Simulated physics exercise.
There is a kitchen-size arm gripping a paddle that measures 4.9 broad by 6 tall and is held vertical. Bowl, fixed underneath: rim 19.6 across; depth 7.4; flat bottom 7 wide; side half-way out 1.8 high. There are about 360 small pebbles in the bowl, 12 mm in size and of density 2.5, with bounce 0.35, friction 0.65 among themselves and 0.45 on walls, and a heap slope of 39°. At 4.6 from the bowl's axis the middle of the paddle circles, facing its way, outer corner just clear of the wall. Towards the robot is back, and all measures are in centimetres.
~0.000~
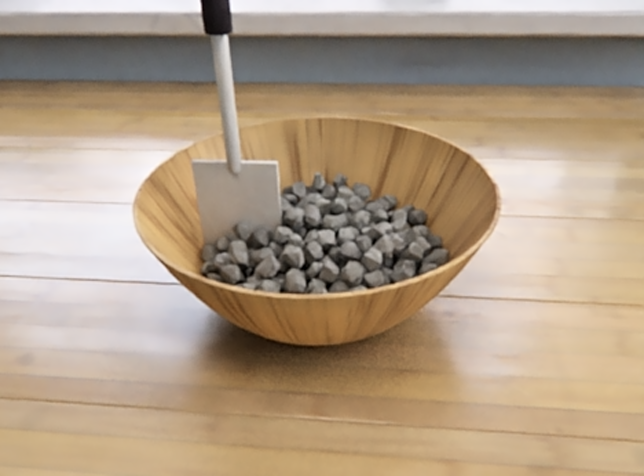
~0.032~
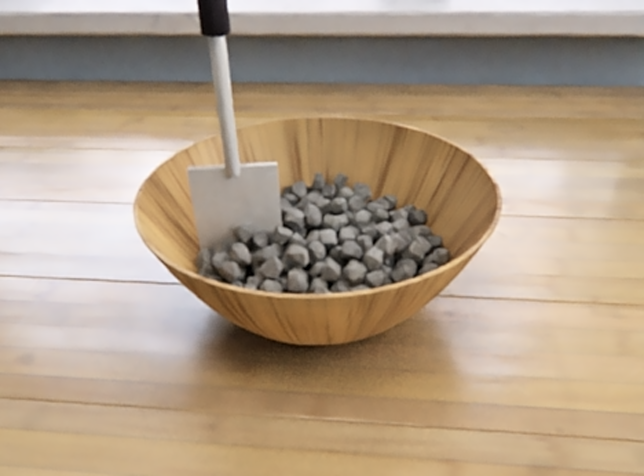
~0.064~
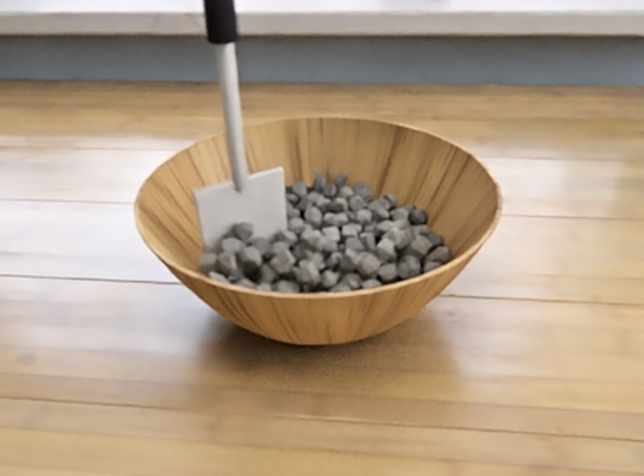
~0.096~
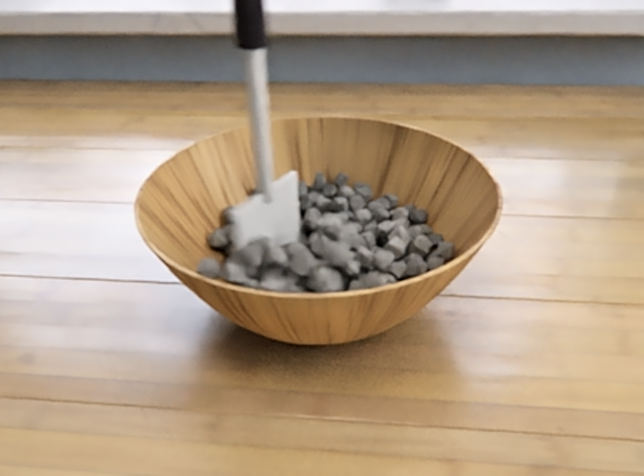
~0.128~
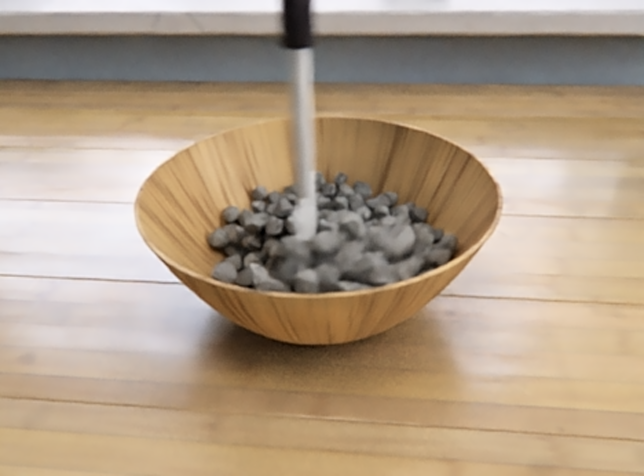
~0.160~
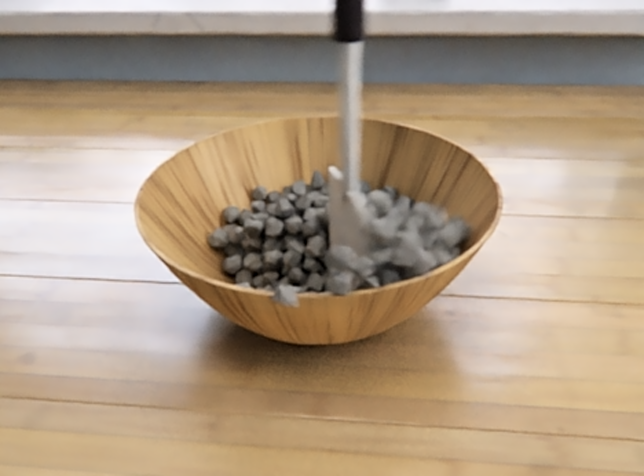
The clip opens on a wooden bowl of small gray pebbles on a wood floor, with a flat, dark-handled paddle upright at its left side, barely moving. The paddle then turns edge-on as it sweeps rightward through the pebbles, pushing them into a blurred, tumbling pile on the right.
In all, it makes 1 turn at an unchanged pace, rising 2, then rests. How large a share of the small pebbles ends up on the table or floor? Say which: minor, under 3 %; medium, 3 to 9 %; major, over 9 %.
That would be a major share.
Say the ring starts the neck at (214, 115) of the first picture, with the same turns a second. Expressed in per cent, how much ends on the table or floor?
Roughly 5 per cent.
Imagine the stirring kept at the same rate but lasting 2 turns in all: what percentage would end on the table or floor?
30 %.
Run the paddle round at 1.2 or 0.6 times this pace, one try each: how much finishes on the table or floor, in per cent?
First try close to 20, second close to 5, in per cent.
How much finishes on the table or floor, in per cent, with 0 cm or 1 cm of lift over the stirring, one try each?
Close to 25 percent and close to 25 percent.
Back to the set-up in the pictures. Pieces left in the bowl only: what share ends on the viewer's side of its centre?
I'd put it near 45 per cent.
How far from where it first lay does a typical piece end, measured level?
Roughly 2 cm.
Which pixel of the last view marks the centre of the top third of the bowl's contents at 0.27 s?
Roughly at (400, 178).
After 0.27 s, 207° round, highest piece 11 above the table; 336 in the bowl, 1 on the table or floor, 18 in flight or on the tool.
After 0.38 s, 298° round, highest piece 11 above the table; 310 in the bowl, 18 on the table or floor, 27 in flight or on the tool.
After 0.63 s, 0° round, highest piece 6 above the table; 296 in the bowl, 59 on the table or floor.
After 1.33 s, 0° round, highest piece 6 above the table; 296 in the bowl, 59 on the table or floor.
At rest, 296 in the bowl, 59 on the table or floor. That is 17 % on the table or floor.
